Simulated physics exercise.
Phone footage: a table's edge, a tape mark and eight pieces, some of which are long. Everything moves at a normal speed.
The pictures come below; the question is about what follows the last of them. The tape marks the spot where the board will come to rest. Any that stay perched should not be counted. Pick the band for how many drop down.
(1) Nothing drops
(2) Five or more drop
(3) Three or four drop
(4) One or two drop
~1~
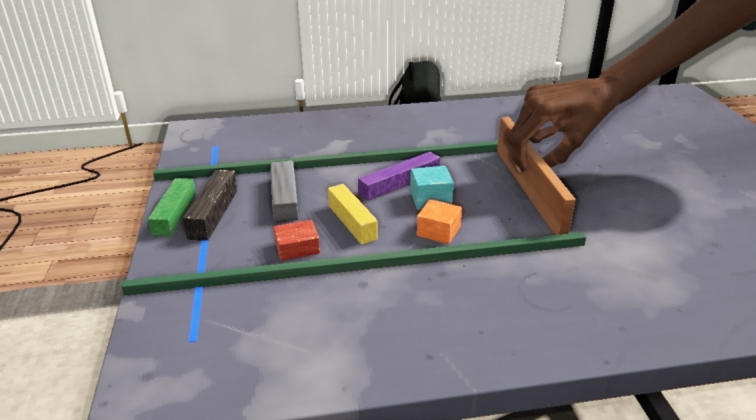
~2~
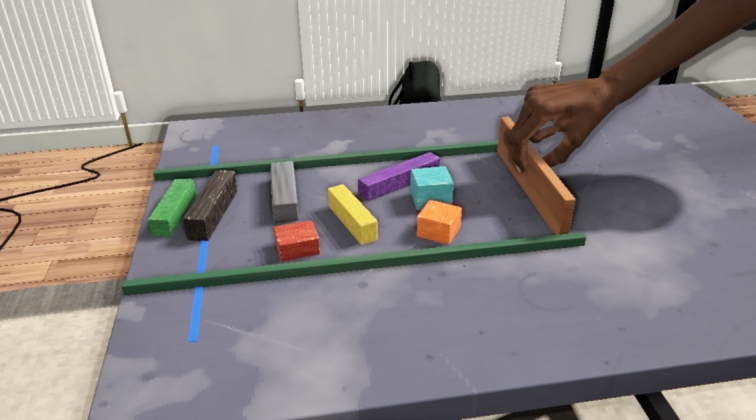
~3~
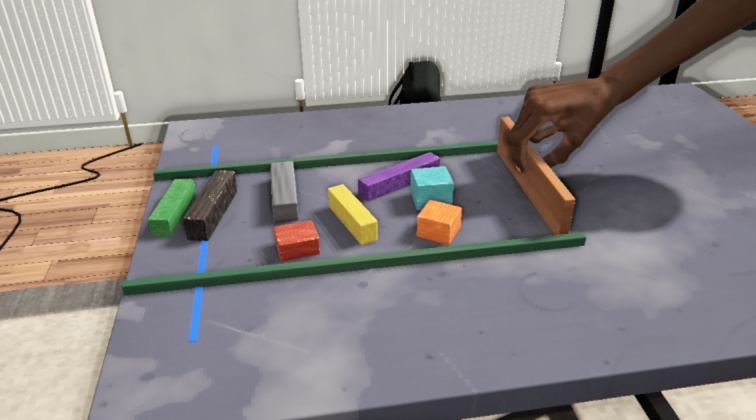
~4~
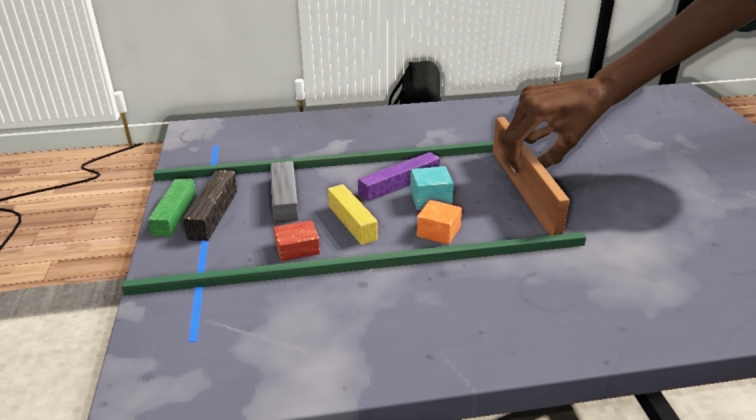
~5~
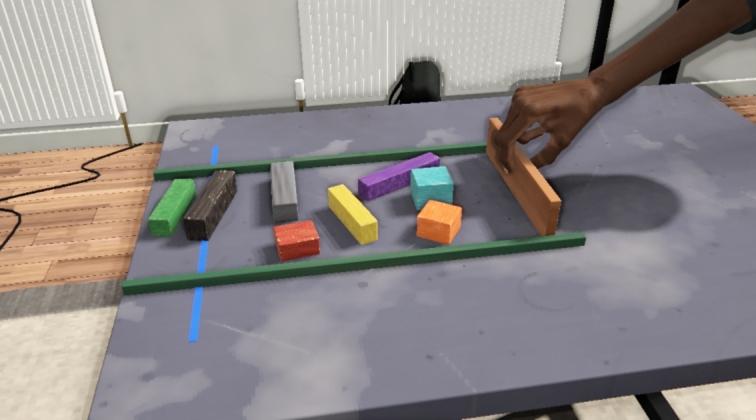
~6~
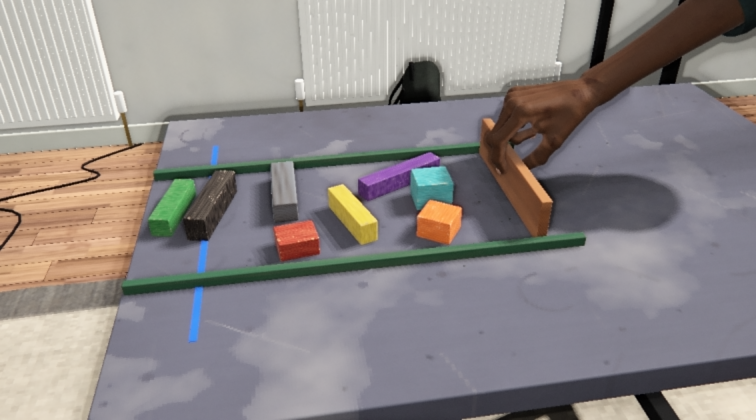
(3) Three or four drop.
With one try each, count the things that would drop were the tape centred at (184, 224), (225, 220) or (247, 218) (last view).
Taken one after another, the numbers are 5, 2 and 1.
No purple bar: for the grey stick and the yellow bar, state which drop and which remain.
The grey stick is still there, the yellow bar is still there.
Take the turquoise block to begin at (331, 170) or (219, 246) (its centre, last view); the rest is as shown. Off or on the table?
First spot: It remains in place; second spot: It comes off.
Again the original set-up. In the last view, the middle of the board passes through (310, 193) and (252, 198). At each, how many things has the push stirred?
The counts are 7 and 8.
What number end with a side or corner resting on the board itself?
Number: 3.
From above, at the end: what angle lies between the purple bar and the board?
Close to 30°.
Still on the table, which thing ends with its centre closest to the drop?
Answer - the grey stick.
Soon after, none off yet; green bar at rest near (174, 207); black bar at rest near (212, 204); grey stick at rest near (282, 191).
In the end, the number that fall off is three or four; gone, red block, black bar and green bar.
